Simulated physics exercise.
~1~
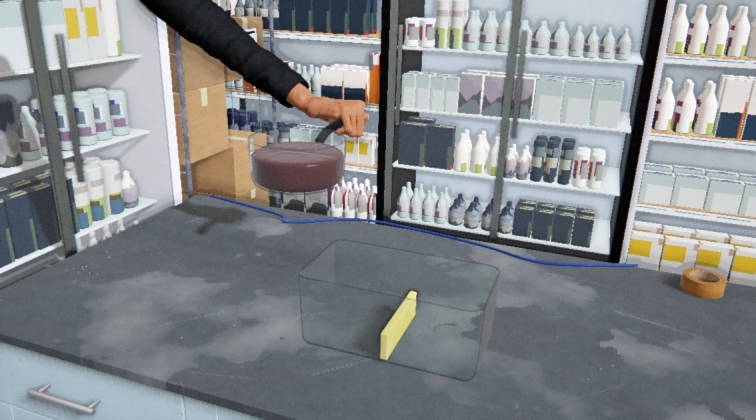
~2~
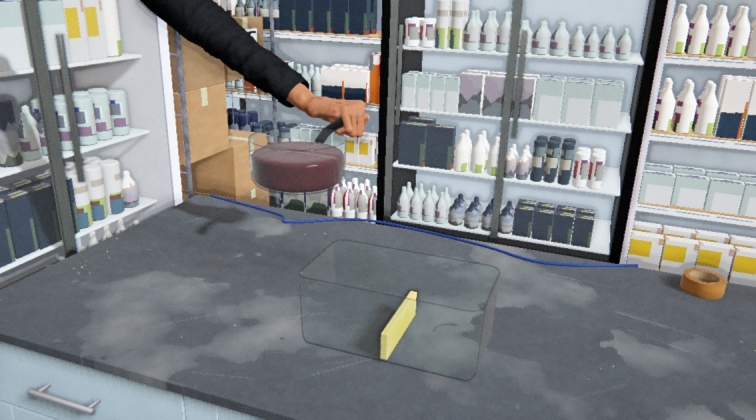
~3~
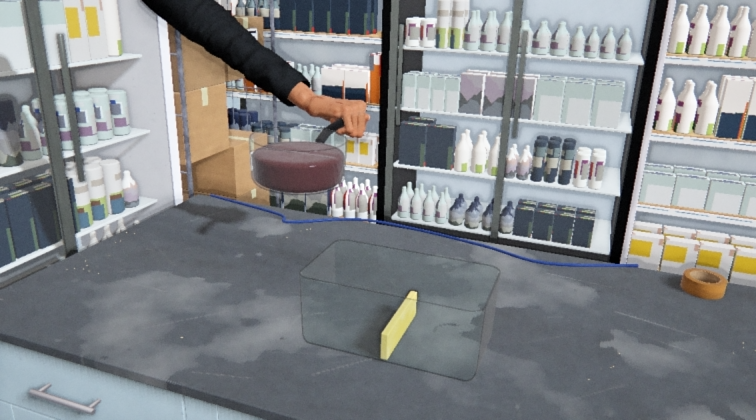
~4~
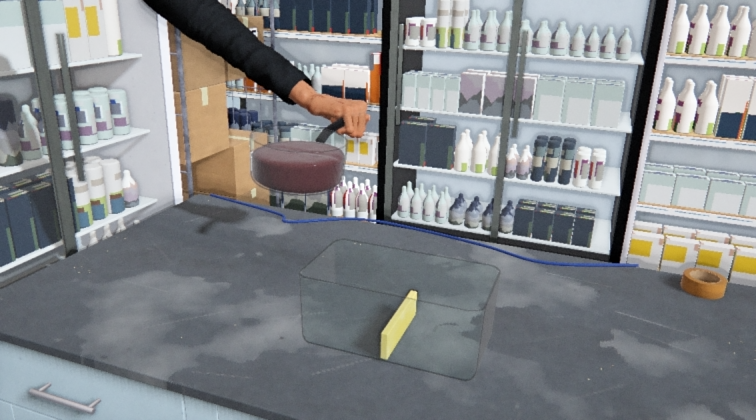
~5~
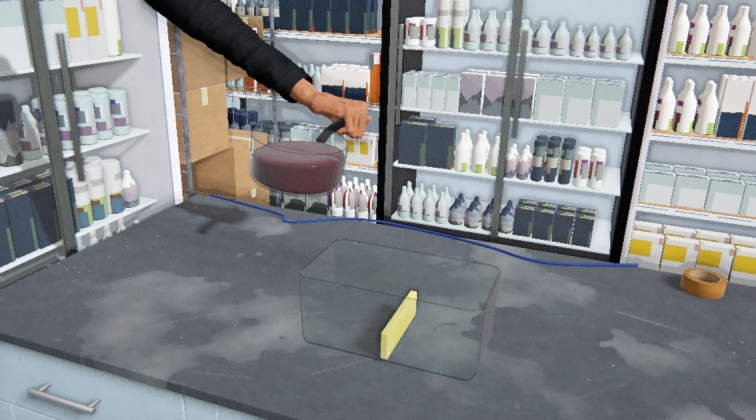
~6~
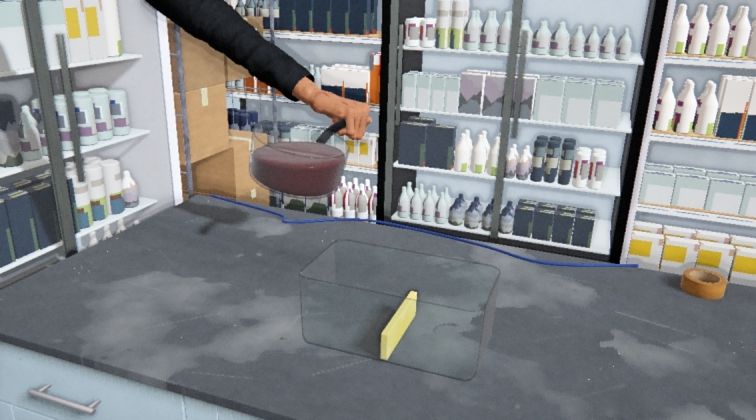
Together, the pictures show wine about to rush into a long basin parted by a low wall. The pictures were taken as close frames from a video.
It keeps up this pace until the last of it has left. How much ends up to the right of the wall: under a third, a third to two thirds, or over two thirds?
Once it settles, the part right of the wall is below a third, I'd say.
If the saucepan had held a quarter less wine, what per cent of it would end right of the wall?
I'd put it at some 5 %.
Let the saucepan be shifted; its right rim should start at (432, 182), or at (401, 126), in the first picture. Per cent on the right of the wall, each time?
First try: About 90 %; second try: About 95 %.
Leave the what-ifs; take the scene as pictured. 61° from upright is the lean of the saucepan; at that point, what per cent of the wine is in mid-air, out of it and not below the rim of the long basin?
Airborne fraction: Approx. 30 %.
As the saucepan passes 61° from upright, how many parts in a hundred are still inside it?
Remaining fraction: Approx. 65 %.
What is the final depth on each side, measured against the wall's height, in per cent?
On the left roughly 70, on the right roughly 0.
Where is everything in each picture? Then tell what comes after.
Tilt 0°; pouring edge (341, 144); surface from (260, 147) to (341, 158); the long basin's rim runs from (317, 257) to (492, 290); the wall's top is at (400, 312), in the first frame.
Tilt 1°; pouring edge (342, 145); surface from (260, 147) to (341, 158), in the second frame.
Tilt 2°; pouring edge (343, 146); surface from (261, 146) to (342, 158), in the third frame.
Tilt 4°; pouring edge (343, 148); surface from (262, 146) to (342, 158), in the fourth frame.
Tilt 8°; pouring edge (344, 151); surface from (260, 146) to (343, 158), in the fifth frame.
Tilt 12°; pouring edge (345, 155); surface from (261, 147) to (343, 159), in the sixth frame.
A moment on, the saucepan is tipped part way and 65 per cent is still to pour, 6 is left of the wall and 0 right of it.
Next, the saucepan is tipped on its side and 16 per cent is still to pour, 66 is left of the wall and 3 right of it.
Then the saucepan is tipped on its side and 3 per cent is still to pour, 89 is left of the wall and 5 right of it.
Later the saucepan is tipped on its side and 0 per cent is still to pour, 93 is left of the wall and 6 right of it.
At rest 93 per cent lies left of the wall, 6 right of it and 2 outside.
